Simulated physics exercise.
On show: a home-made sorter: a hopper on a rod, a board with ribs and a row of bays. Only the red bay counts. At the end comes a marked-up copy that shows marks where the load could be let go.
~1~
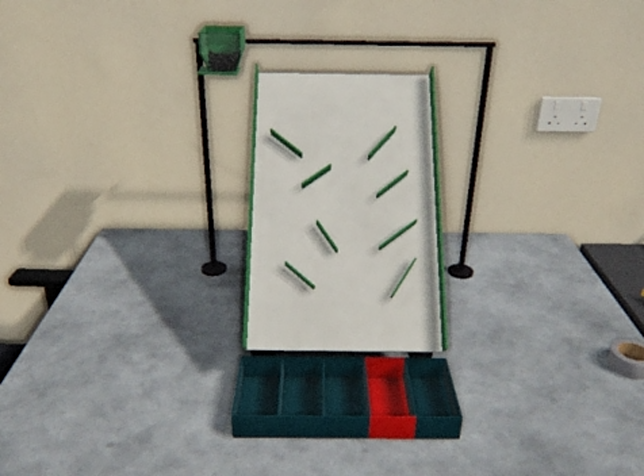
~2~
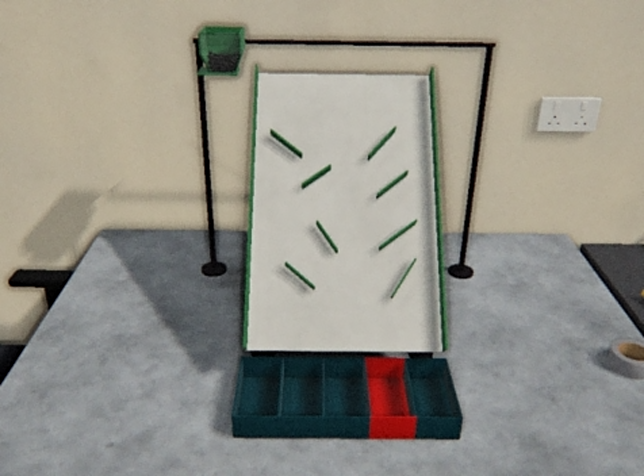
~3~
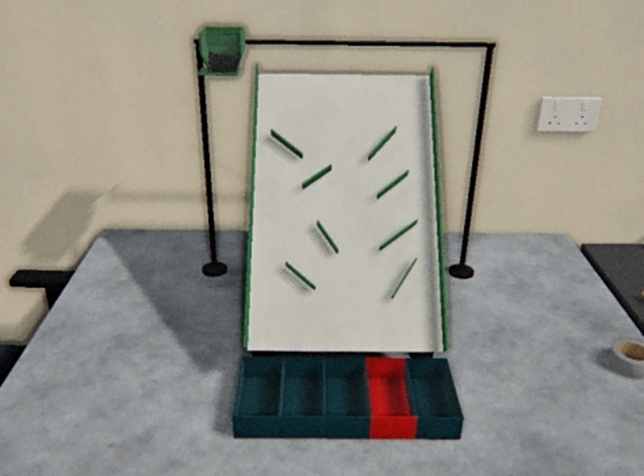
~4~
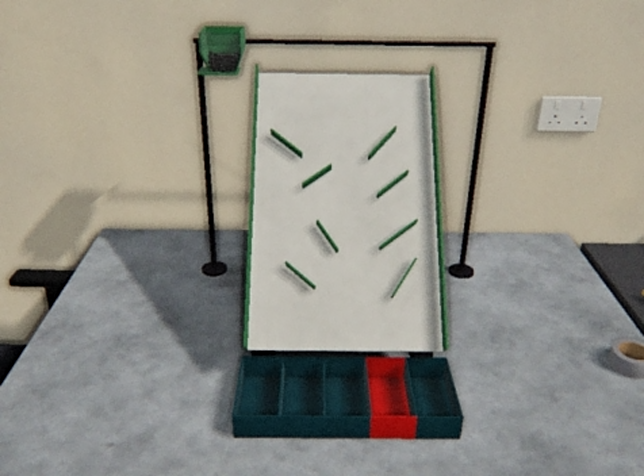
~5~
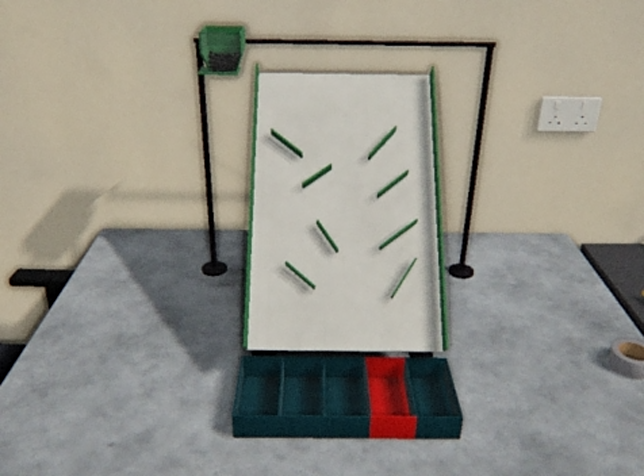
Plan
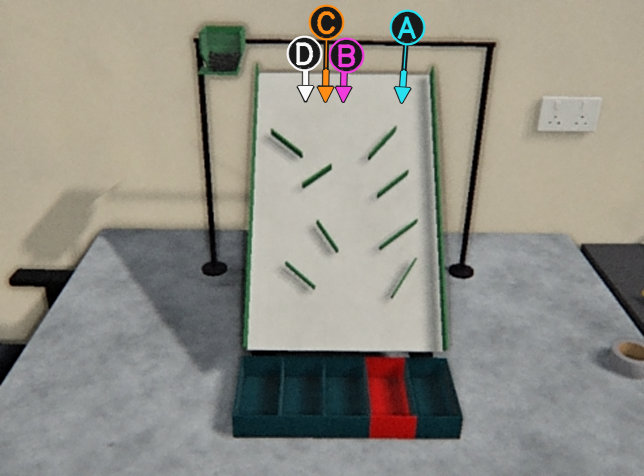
At the start, a small green hopper holding dark contents sits at the left end of a black rod, above a tilted white board with green angled ribs and a row of five bays, the fourth one red. Nothing visibly moves through to the end, and the bays look empty throughout.
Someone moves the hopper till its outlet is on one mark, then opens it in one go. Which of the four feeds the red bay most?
Choose B.
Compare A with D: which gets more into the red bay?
That would be A.
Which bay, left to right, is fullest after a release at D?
The first from the left.
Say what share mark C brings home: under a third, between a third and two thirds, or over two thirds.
It is under a third.
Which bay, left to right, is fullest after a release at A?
The fifth from the left.
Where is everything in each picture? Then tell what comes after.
In the first frame, hopper at (221, 59), black beans, door shut.
In the second frame, ribs (270, 129) to (302, 153), (369, 155) to (396, 126), (302, 184) to (331, 164).
In the third frame, ribs (378, 194) to (409, 170), (317, 220) to (338, 250), (381, 247) to (418, 220).
In the fourth frame, ribs (286, 262) to (315, 286), (393, 295) to (416, 258).
In the fifth frame, red bay at (393, 426), number 4 of 5 from the left.
On the marked copy, mark A meets the board at (402, 97); mark B meets the board at (343, 96); mark C meets the board at (325, 96); mark D meets the board at (305, 95).
Choosing A, about a quarter in the red bay, about two thirds in other bays, a stray few outside the box.
Choosing B, about a third in the red bay, about half in other bays, a small part outside the box.
Choosing C, a small part in the red bay, about two thirds in other bays, a small part held on the board, a small part outside the box.
Choosing D, a small part in the red bay, about half in other bays, about a third held on the board.
